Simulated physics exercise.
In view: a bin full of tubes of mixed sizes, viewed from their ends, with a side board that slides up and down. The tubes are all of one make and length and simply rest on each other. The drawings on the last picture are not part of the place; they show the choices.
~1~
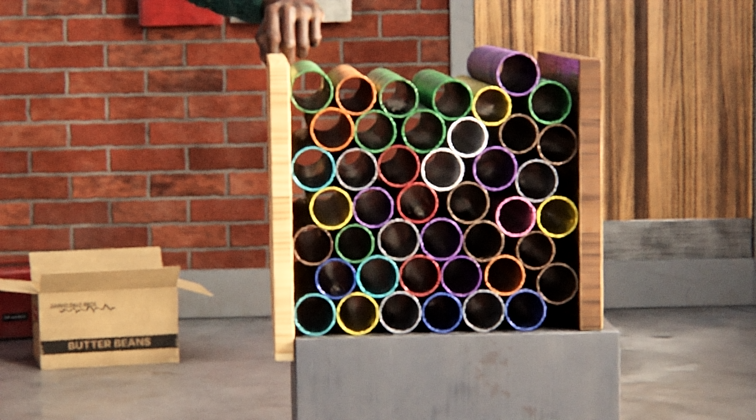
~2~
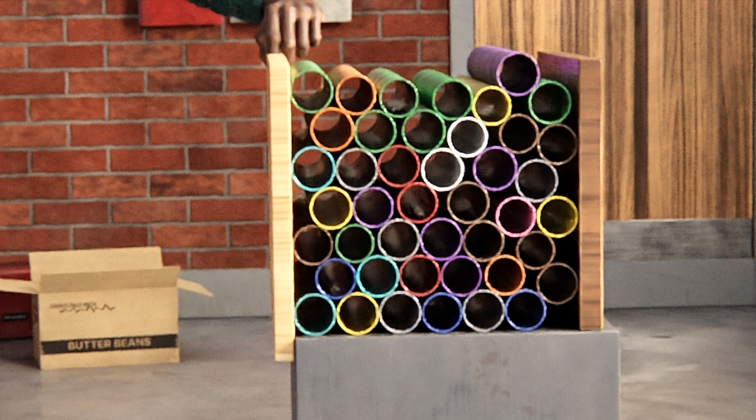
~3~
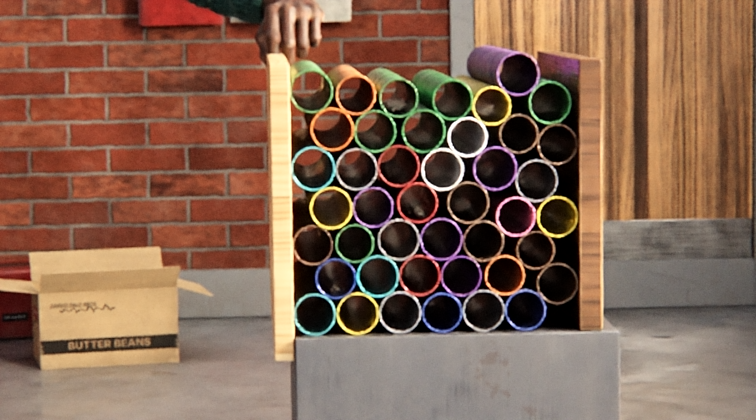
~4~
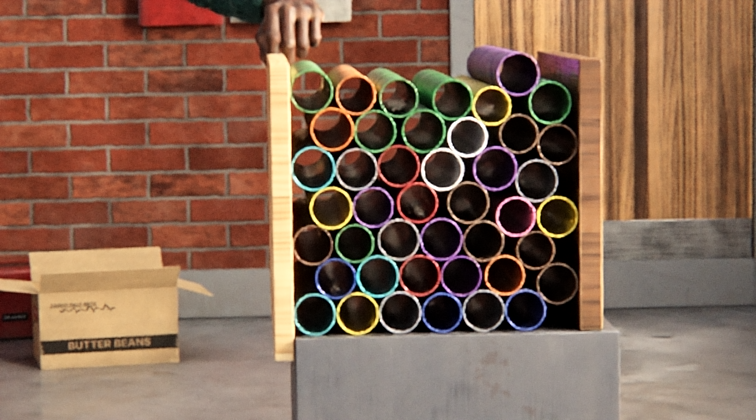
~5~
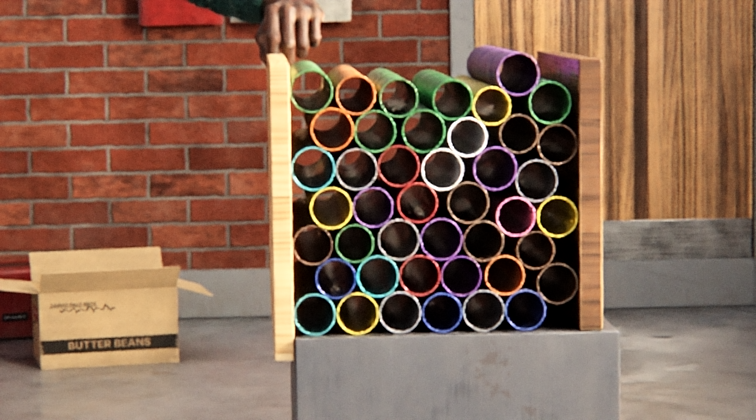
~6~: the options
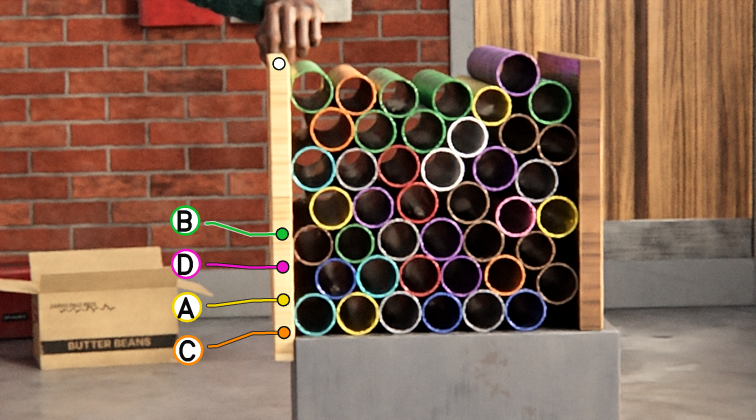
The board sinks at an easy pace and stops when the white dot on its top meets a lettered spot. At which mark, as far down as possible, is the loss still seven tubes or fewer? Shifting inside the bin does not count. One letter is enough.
It can be let down to D.
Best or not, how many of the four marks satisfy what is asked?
The number is two.
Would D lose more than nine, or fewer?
Fewer than nine.
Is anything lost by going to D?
Yes, at D.
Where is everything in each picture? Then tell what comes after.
The first picture shows a turquoise tube (315, 314); a red tube (419, 275).
The second picture shows a red tube (419, 275); a brown tube (313, 245).
The third picture shows a purple tube (373, 207); a grey tube (536, 180).
The fourth picture shows a brown tube (557, 144); an orange tube (332, 129).
The fifth picture shows an orange tube (355, 94); side board (279, 194); a turquoise tube (315, 314).
On the marked copy, A at (284, 300); B at (282, 234); C at (284, 332); D at (283, 267); the white dot at (279, 64).
Taking D. A third of the way, top of the board (290, 151).
Two thirds of the way, top of the board (292, 249).
When it is over, top of the board (292, 266), about four out over the board.
As for the rest, A more than seven out over the board; B about four out over the board; C more than seven out over the board.
